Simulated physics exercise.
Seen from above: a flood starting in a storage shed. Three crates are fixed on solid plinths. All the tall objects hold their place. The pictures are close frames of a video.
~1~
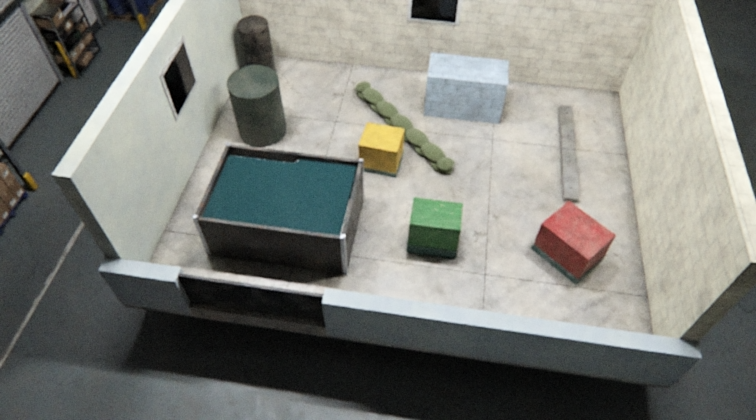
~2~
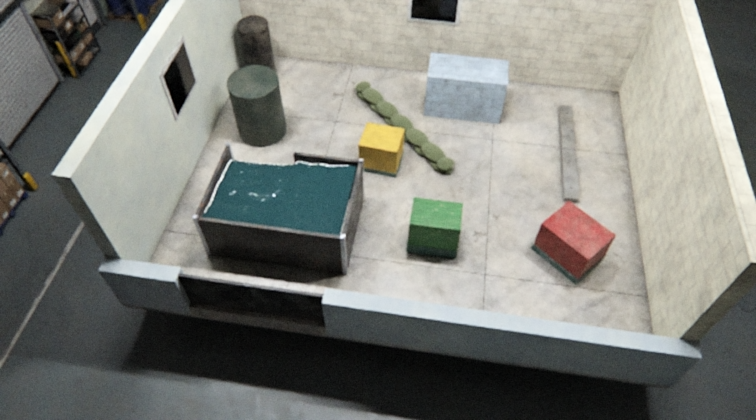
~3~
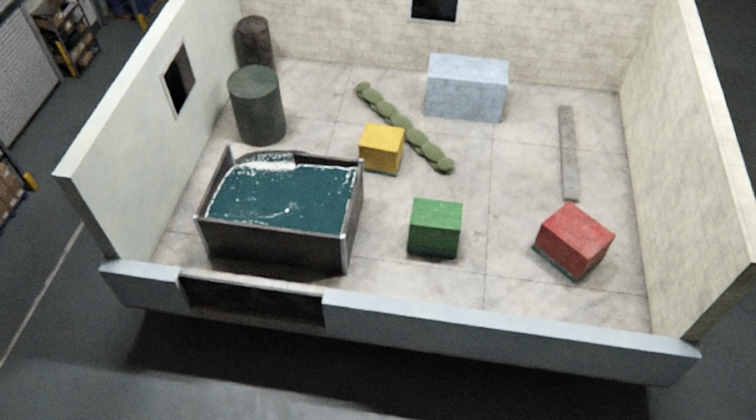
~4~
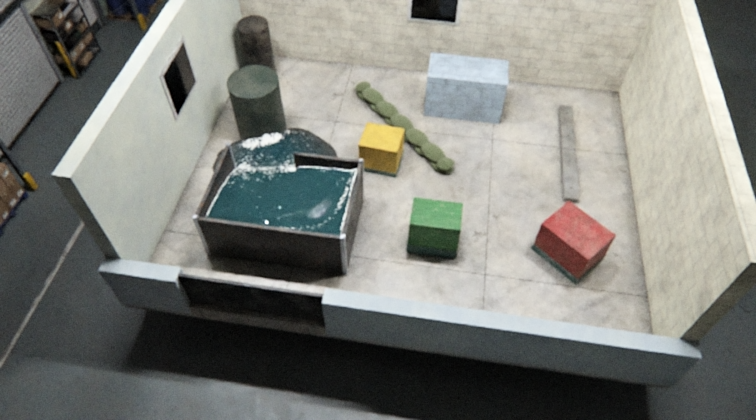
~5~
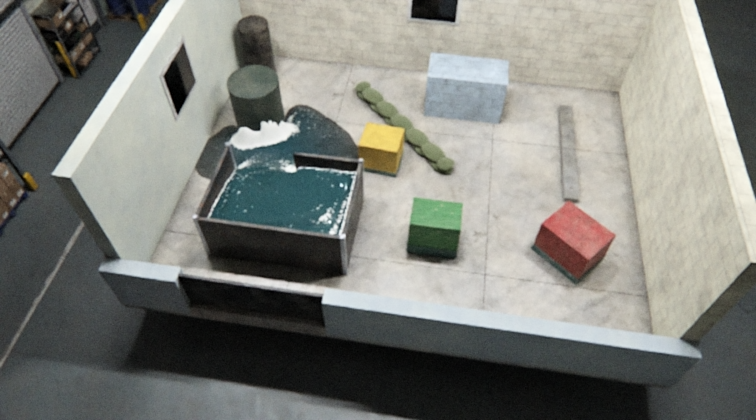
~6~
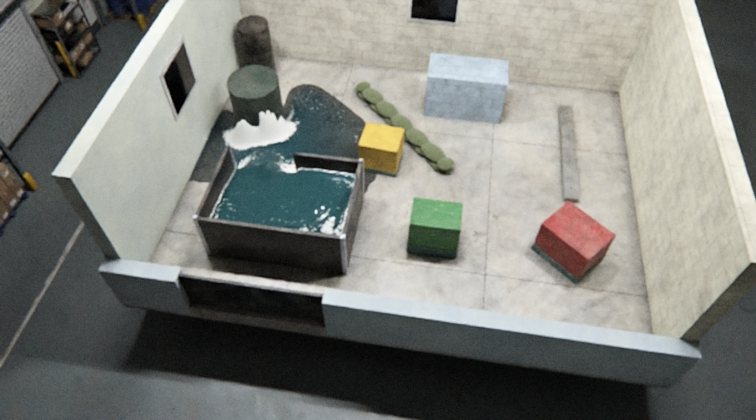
A tank of dark teal water pours out its far side and spreads across the floor.
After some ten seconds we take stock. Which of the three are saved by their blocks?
In the end: The yellow crate is soaked; the red crate keeps dry; the green crate keeps dry.
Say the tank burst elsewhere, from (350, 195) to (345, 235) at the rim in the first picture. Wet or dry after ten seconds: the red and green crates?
Red gets wet; green ends up wet.
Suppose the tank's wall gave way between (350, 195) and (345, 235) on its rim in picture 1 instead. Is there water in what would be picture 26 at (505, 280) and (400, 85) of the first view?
One after the other: Awash, clear.
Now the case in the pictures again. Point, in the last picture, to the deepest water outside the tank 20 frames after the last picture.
At about (249, 55).
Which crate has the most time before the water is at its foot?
I say the crate marked red.
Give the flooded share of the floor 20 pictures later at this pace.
Close to 55 %.
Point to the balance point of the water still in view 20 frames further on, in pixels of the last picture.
Near (311, 146).
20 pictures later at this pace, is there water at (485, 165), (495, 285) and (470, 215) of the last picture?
In turn: Dry, dry, wet.
A moment on, water covers 25 % of the floor; the yellow crate water round its plinth, the red crate not reached, the green crate not reached.
Next, water covers 40 % of the floor; the yellow crate water round its plinth, the red crate not reached, the green crate not reached.
Then, water covers 55 % of the floor; the yellow crate water round its plinth, the red crate not reached, the green crate water round its plinth.
Later, water covers 80 % of the floor; the yellow crate water round its plinth, the red crate water round its plinth, the green crate water round its plinth.
In the end, water covers 95 % of the floor; the yellow crate was topped, the red crate stayed above the water, the green crate stayed above the water.
